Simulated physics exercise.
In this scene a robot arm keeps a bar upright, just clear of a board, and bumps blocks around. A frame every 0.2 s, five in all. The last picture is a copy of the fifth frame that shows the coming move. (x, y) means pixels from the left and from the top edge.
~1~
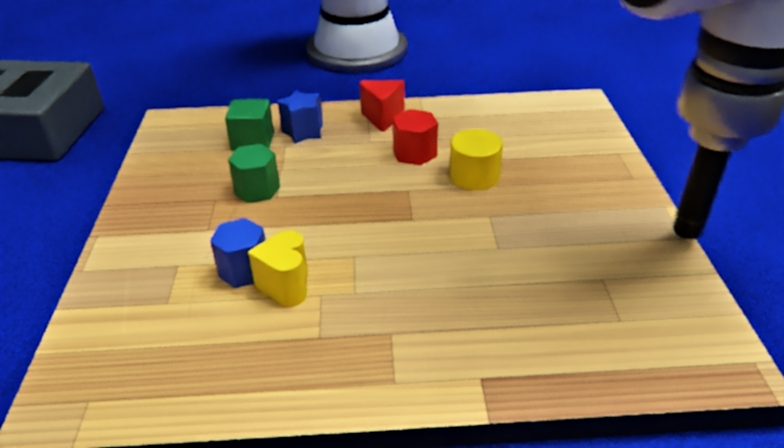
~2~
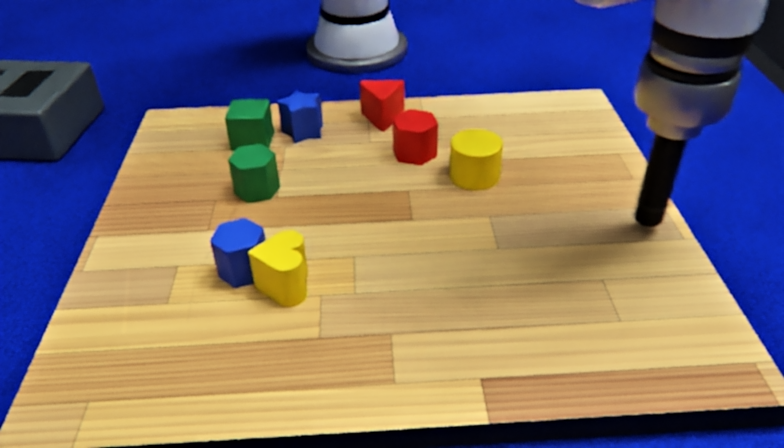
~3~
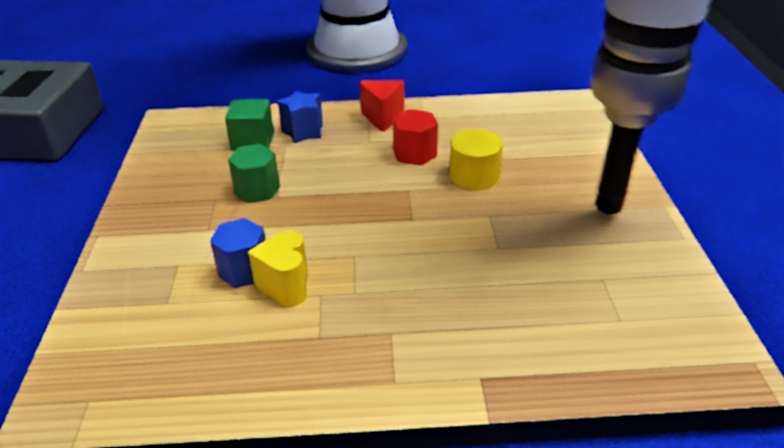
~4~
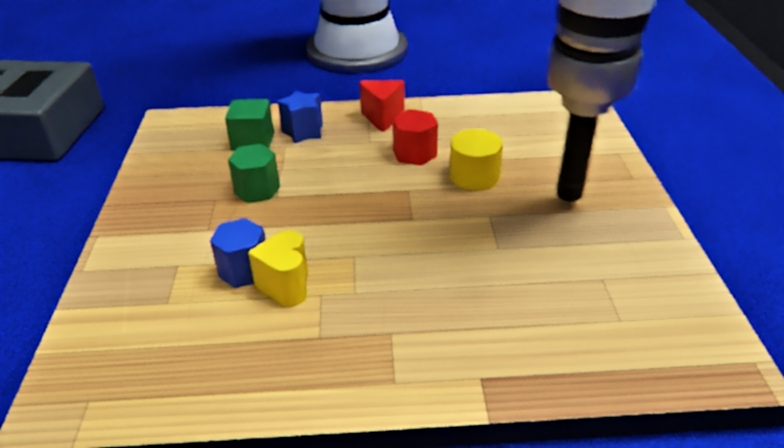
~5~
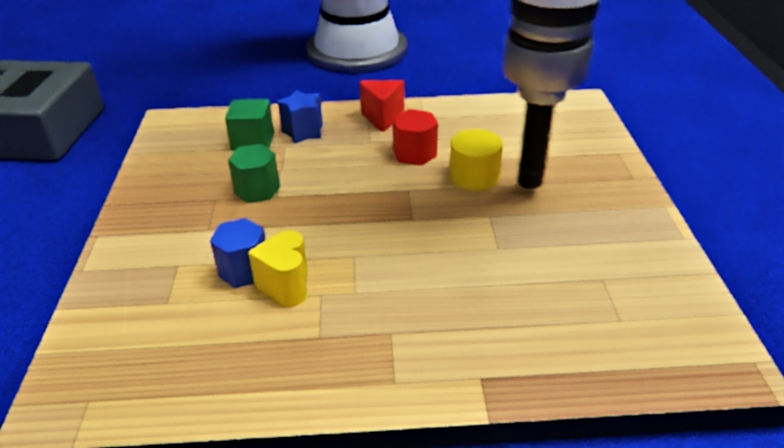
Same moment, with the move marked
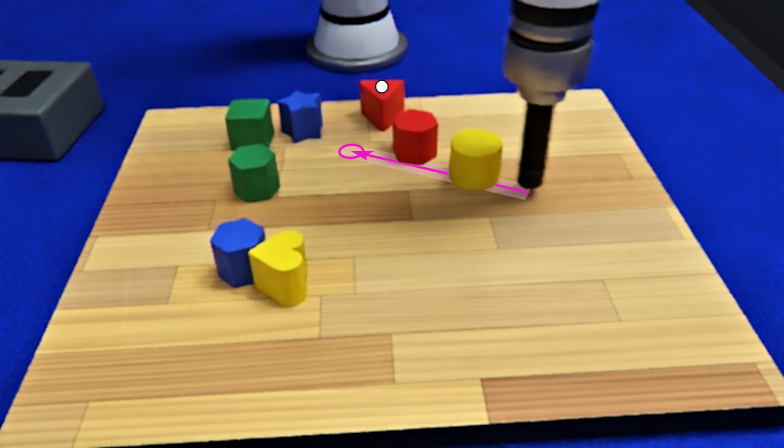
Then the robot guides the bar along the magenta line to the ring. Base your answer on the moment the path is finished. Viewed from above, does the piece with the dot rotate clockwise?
My answer is yes.
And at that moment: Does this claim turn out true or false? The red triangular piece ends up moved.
The statement is true.
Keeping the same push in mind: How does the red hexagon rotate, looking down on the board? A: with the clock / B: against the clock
Choice B: Against the clock.
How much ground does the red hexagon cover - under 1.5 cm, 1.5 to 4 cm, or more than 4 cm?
The move is long, over 4 cm.
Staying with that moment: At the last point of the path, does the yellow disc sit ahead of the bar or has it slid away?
The yellow disc is left behind or beside.
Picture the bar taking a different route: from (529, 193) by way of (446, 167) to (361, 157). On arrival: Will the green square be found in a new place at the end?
In short: No.
Drawn move, in a line from (529, 193) to (351, 151); the dot is on the red triangular piece.
What follows on the original path. One third of the way, bar (465, 168); red hexagon (402, 114), turned 15° anticlockwise; yellow disc (439, 128).
Two thirds of the way, bar (405, 155); red triangular piece (370, 81), turned 65° clockwise; red hexagon (373, 97), turned 75° anticlockwise; yellow disc (406, 111).
At the end, bar (351, 142); blue star still; red triangular piece (368, 78), turned 65° clockwise; red hexagon (370, 94), turned 75° anticlockwise; yellow disc (401, 109).
